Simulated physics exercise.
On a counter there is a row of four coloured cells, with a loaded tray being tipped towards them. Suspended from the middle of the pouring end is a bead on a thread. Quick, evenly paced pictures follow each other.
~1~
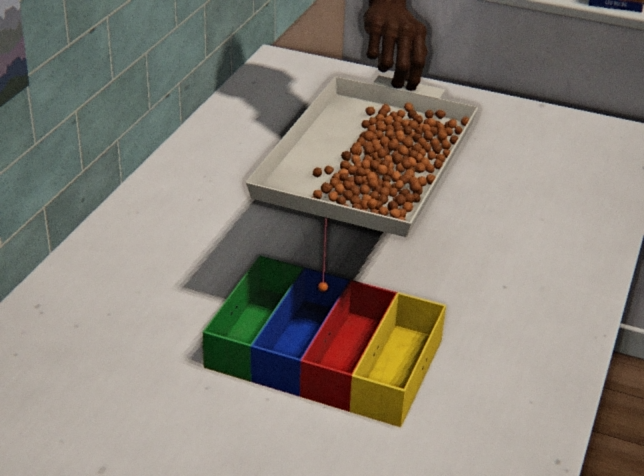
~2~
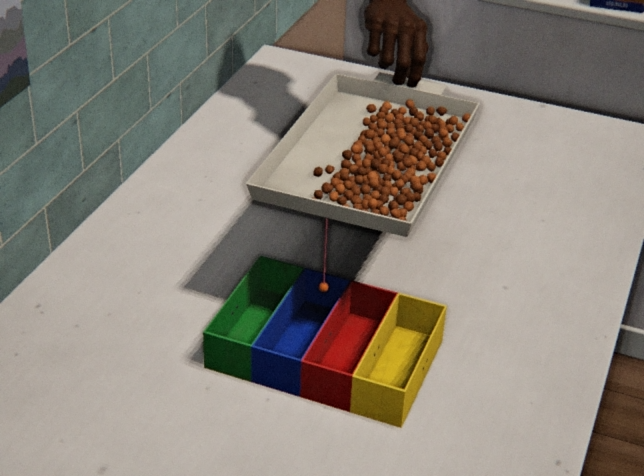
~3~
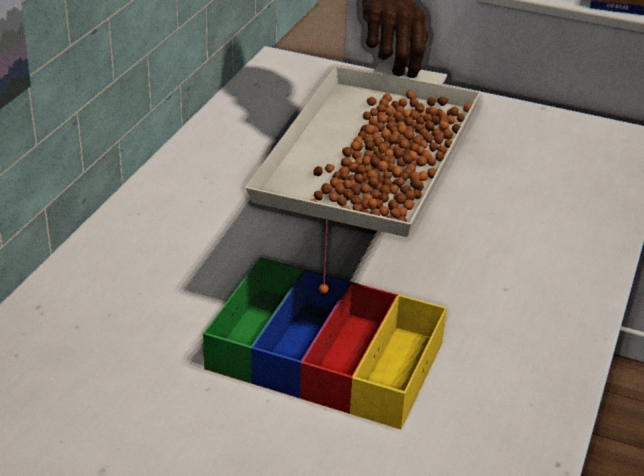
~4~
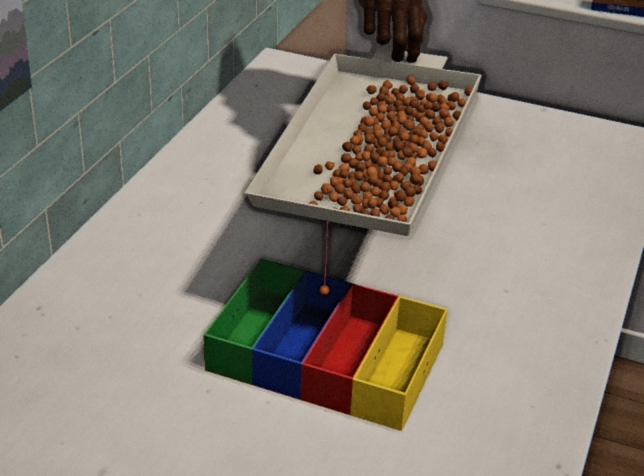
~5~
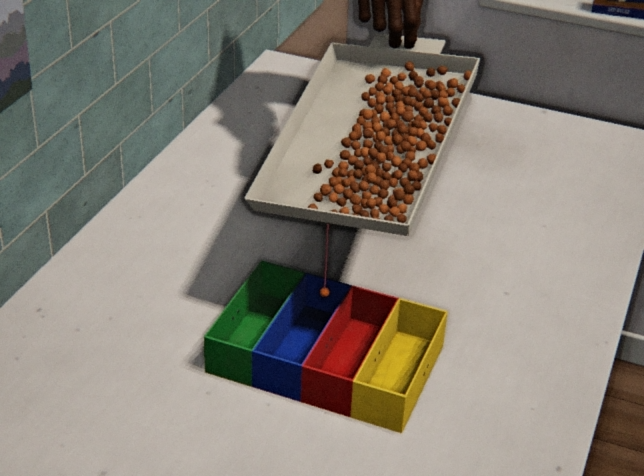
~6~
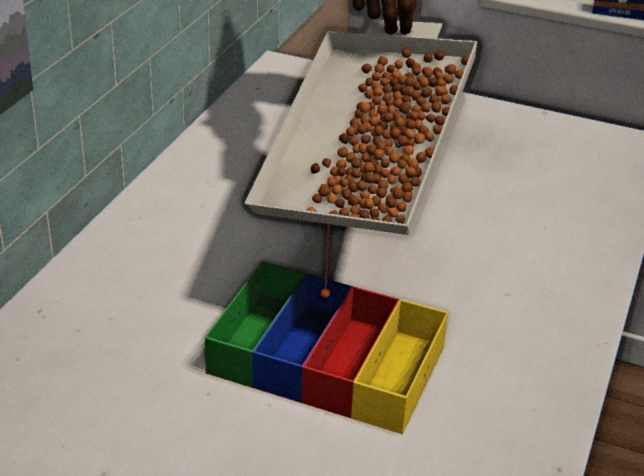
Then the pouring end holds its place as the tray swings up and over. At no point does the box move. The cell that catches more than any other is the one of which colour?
It is the green one.
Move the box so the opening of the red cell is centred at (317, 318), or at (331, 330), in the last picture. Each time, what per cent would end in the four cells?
Well, you'd get about 90 per cent and then about 90 per cent.
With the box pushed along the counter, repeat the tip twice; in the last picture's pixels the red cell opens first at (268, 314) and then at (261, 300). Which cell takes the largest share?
In the first try it is that red cell, in the second it is the red cell.
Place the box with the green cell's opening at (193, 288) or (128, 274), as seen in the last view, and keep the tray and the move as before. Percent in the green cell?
About 0 per cent, then about 0 per cent.
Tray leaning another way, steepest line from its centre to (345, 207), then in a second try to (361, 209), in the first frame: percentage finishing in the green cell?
20 %, give or take, and then 0 %.
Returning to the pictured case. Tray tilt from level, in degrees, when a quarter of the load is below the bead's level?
About 115° of tilt.
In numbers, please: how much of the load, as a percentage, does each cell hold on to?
The green cell ends with 60 per cent, the blue cell with 20 per cent, the red cell with 0 per cent and the yellow cell with 0 per cent.
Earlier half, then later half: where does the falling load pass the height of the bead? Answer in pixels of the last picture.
I'd say close to (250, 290) at first and close to (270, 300) later on.
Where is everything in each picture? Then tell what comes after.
The first picture shows corners of the pouring end at (252, 181) and (408, 220), level; middle of the load at (389, 160), hazelnuts; bead on its thread at (323, 287); green cell at (227, 353); blue cell at (276, 367); red cell at (326, 382); yellow cell at (377, 398).
The second picture shows corners of the pouring end at (252, 182) and (408, 220), level; middle of the load at (389, 159).
The third picture shows corners of the pouring end at (251, 186) and (408, 220), tipped barely, lowest at the left corner; middle of the load at (390, 154).
The fourth picture shows corners of the pouring end at (251, 190) and (407, 220), tipped a little, lowest at the left corner; middle of the load at (390, 147).
The fifth picture shows corners of the pouring end at (250, 196) and (405, 221), tipped clearly, lowest at the left corner; middle of the load at (389, 141).
The sixth picture shows corners of the pouring end at (250, 200) and (404, 221), tipped clearly, lowest at the left corner; middle of the load at (387, 134); green cell at (229, 359); blue cell at (278, 374); red cell at (328, 389); yellow cell at (379, 404).
Soon after the last picture, tray tipped steeply; nearly all on the tray; a stray few in the blue cell; a stray few falling or outside the box.
A little later, tray tipped past a quarter turn; most on the tray; a small part in the green cell; a stray few in the blue cell; a stray few in the red cell; a small part falling or outside the box.
Later still, tray tipped past a quarter turn; about half in the green cell; about a quarter in the blue cell; a stray few in the red cell; about a quarter falling or outside the box.
At rest, tray tipped past a quarter turn; about half in the green cell; about a quarter in the blue cell; a stray few in the red cell; none in the yellow cell; about a quarter outside the box.
